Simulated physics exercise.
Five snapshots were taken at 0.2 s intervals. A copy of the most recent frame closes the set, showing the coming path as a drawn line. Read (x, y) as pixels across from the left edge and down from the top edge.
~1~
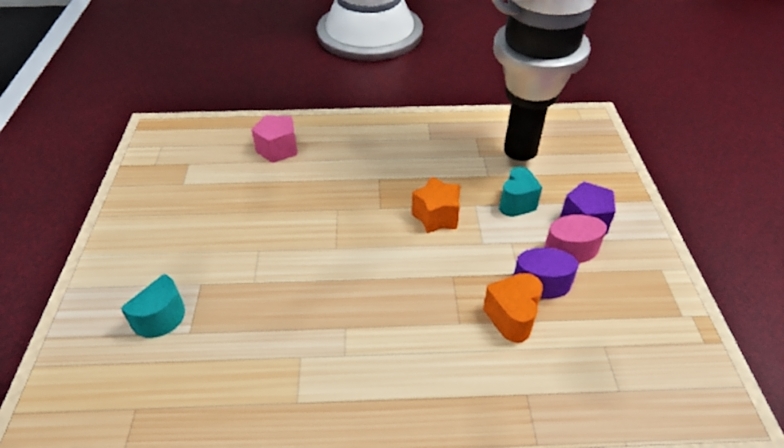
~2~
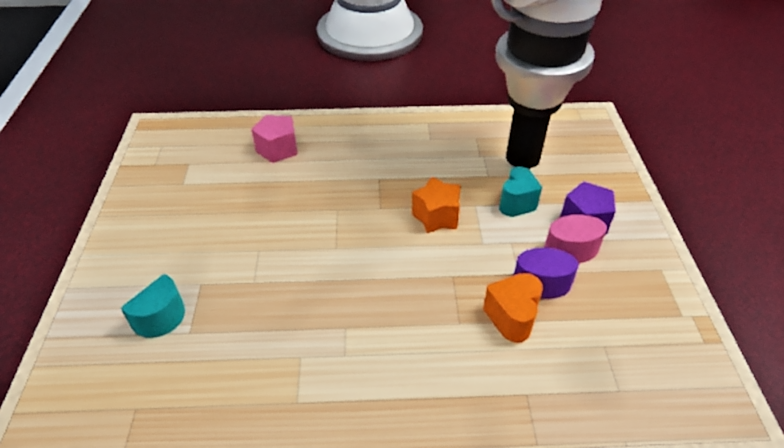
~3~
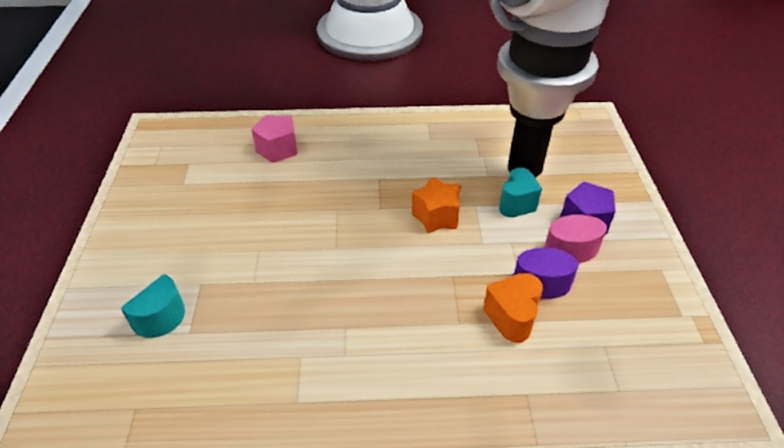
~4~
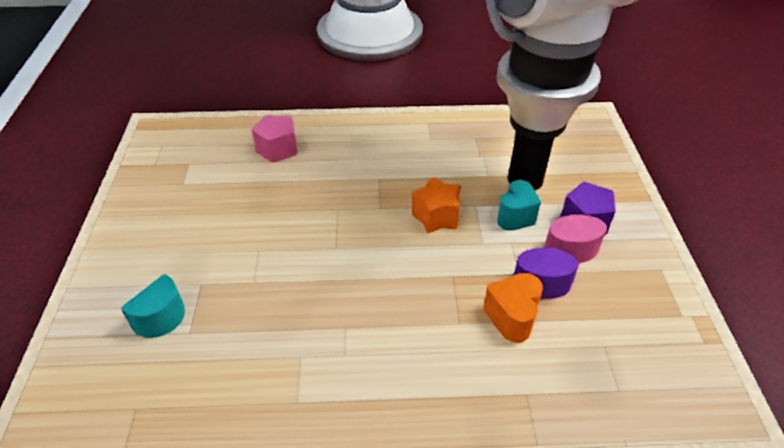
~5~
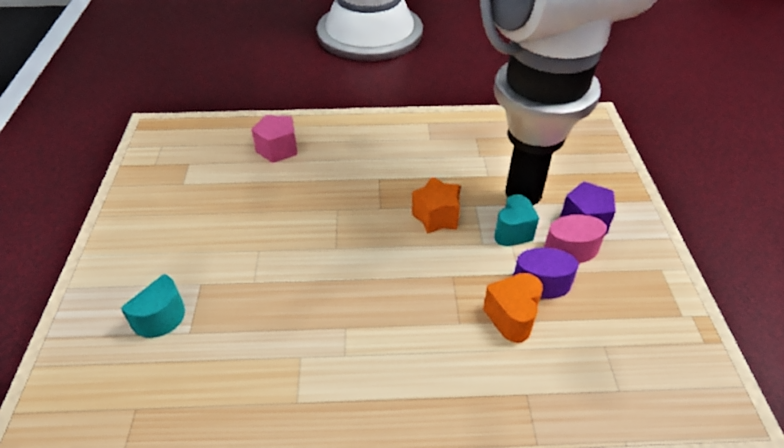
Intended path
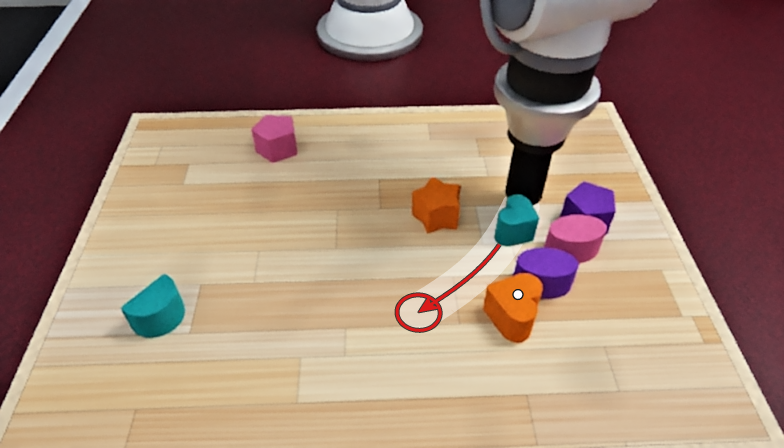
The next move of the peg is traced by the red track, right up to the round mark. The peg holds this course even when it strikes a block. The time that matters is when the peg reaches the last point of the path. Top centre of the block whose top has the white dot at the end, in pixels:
Around pixel (531, 316).
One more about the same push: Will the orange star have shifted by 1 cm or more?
Answer: No.
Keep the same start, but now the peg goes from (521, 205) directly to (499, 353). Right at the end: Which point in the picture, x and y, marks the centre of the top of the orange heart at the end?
In the picture, that point is around (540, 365).
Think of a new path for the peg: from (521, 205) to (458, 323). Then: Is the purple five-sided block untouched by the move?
Yes - that is the case.
Path on the board, from (521, 205) via (486, 261), ending at (419, 312); the dot is on the orange heart.
On the path given first. One third of the way, peg at (503, 232); orange heart at (518, 298); turquoise heart at (507, 252), turned 35° anticlockwise; purple oval at (551, 265), turned 15° anticlockwise.
Two thirds of the way, peg at (468, 268); orange heart at (531, 315); turquoise heart at (494, 284), turned 115° anticlockwise; purple oval at (551, 266), turned 15° anticlockwise.
At the end, peg at (419, 301); orange star in place; orange heart at (531, 316); turquoise heart at (494, 285), turned 115° anticlockwise; purple oval at (551, 266), turned 15° anticlockwise; pink oval in place.
